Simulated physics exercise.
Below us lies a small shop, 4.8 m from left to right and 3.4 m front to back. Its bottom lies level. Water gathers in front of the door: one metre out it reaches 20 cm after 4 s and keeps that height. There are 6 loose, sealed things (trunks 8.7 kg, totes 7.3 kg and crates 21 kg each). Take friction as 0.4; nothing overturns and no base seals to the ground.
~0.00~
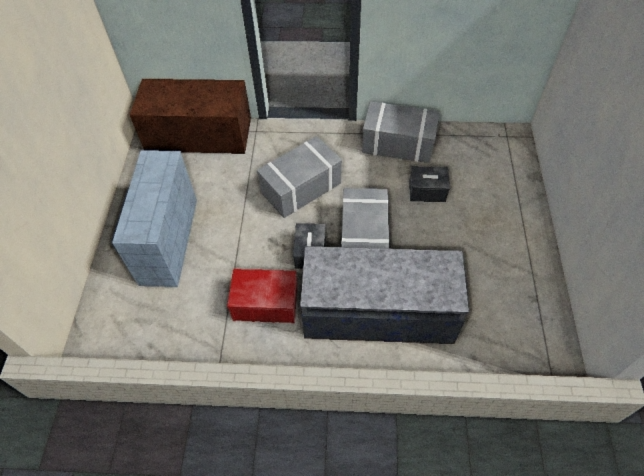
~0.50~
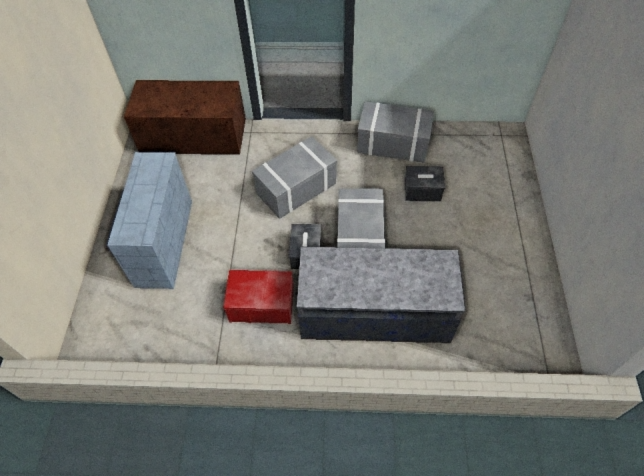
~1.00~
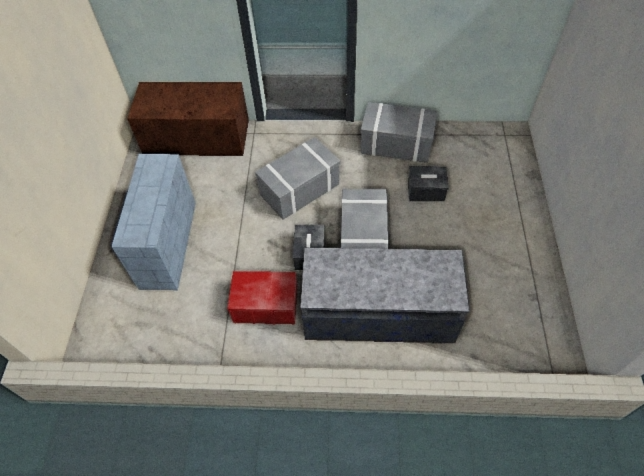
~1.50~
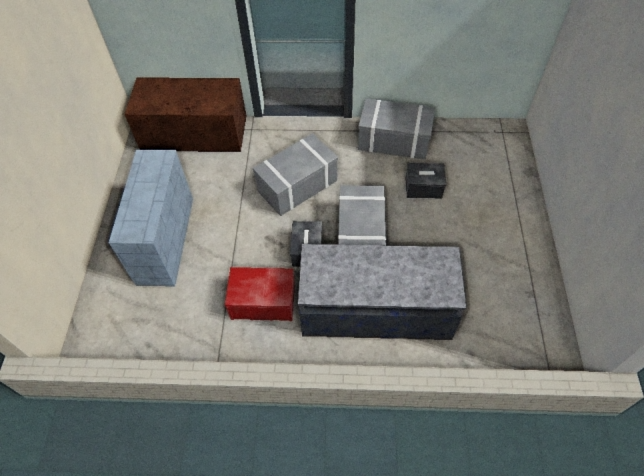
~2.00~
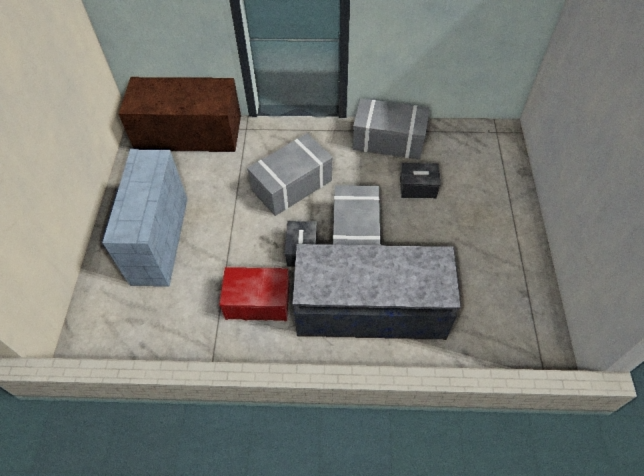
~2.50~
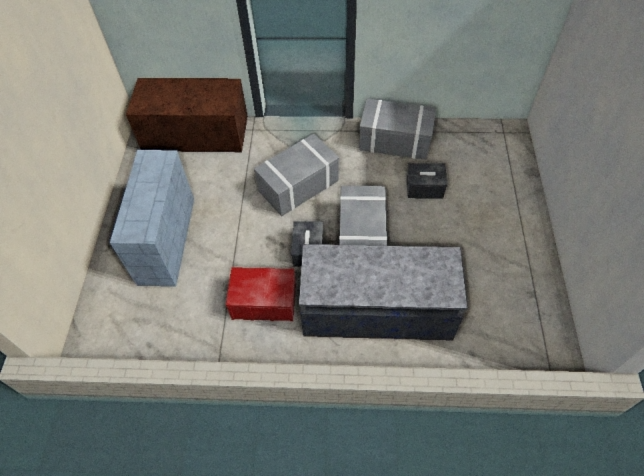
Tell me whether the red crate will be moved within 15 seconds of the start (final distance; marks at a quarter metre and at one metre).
The red crate ends far away.
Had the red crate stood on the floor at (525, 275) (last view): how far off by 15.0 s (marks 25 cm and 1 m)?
It travels far.
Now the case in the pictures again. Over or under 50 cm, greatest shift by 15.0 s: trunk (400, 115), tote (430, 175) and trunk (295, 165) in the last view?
In turn: Over, short of it, more.
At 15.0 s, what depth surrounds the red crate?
About 11 cm.
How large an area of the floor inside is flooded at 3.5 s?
Some 2.0 m2.
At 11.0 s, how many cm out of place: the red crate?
Roughly 50 cm by then.
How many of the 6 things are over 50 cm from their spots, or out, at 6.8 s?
2 of them.
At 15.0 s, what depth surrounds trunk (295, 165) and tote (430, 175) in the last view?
Roughly 10 and 6 cm.
After 3.5 s the red crate is near (261, 287), 0.0 m from its start, aground; 0 afloat.
After 6.8 s the red crate is near (261, 287), 0.0 m from its start, aground; 3 afloat.
After 11.0 s the red crate is near (249, 333), 0.5 m from its start, afloat; 5 afloat.
After 15.0 s the red crate is near (424, 346), 1.6 m from its start, afloat; 6 afloat.
